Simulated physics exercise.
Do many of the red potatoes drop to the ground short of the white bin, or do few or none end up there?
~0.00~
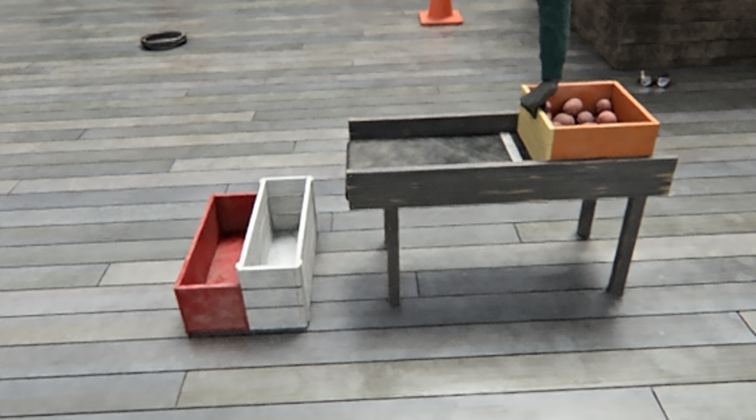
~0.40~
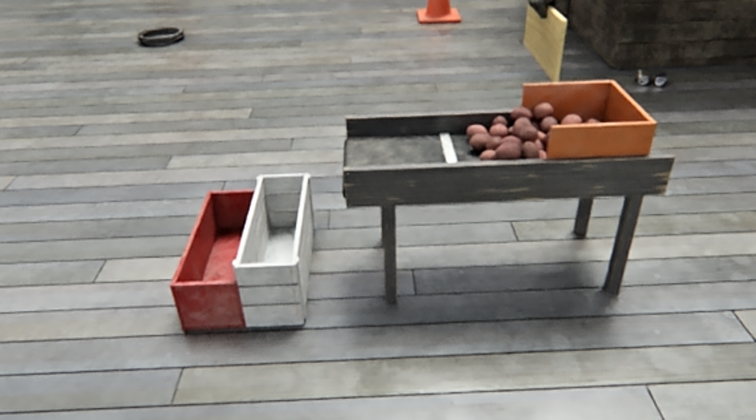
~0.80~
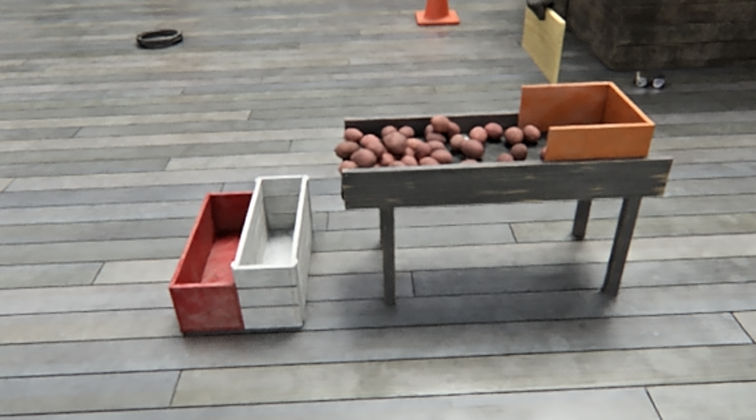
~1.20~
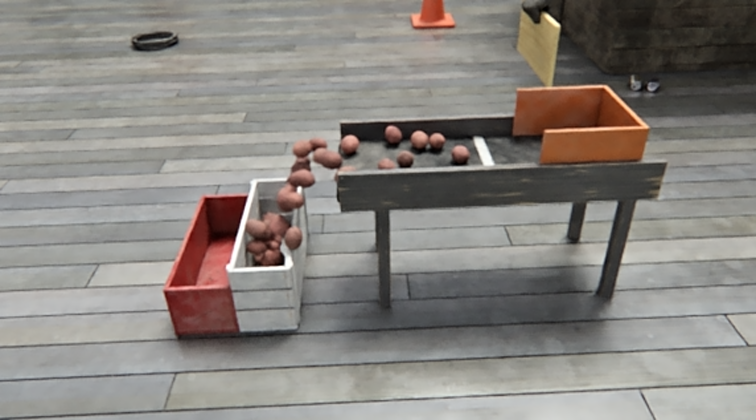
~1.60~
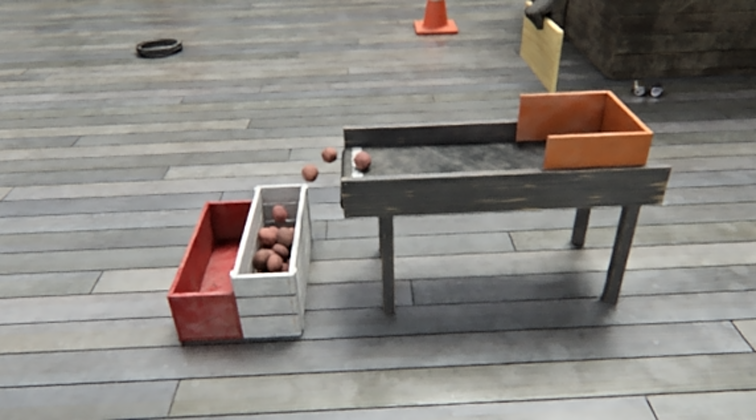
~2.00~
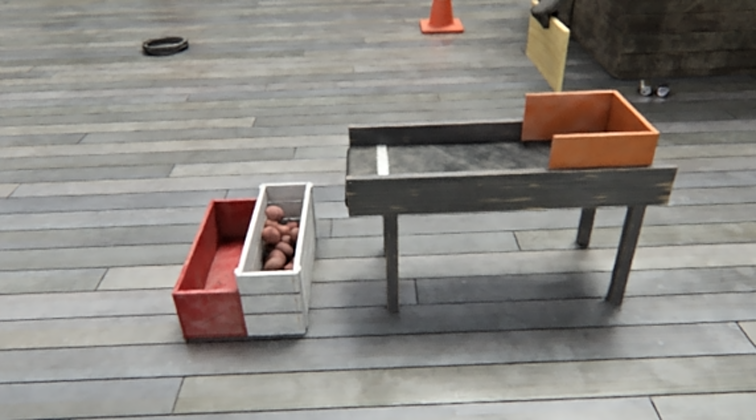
Few or none end up there, as the potatoes come off the end of the belt into the white bin and the ground short of it looks clear.
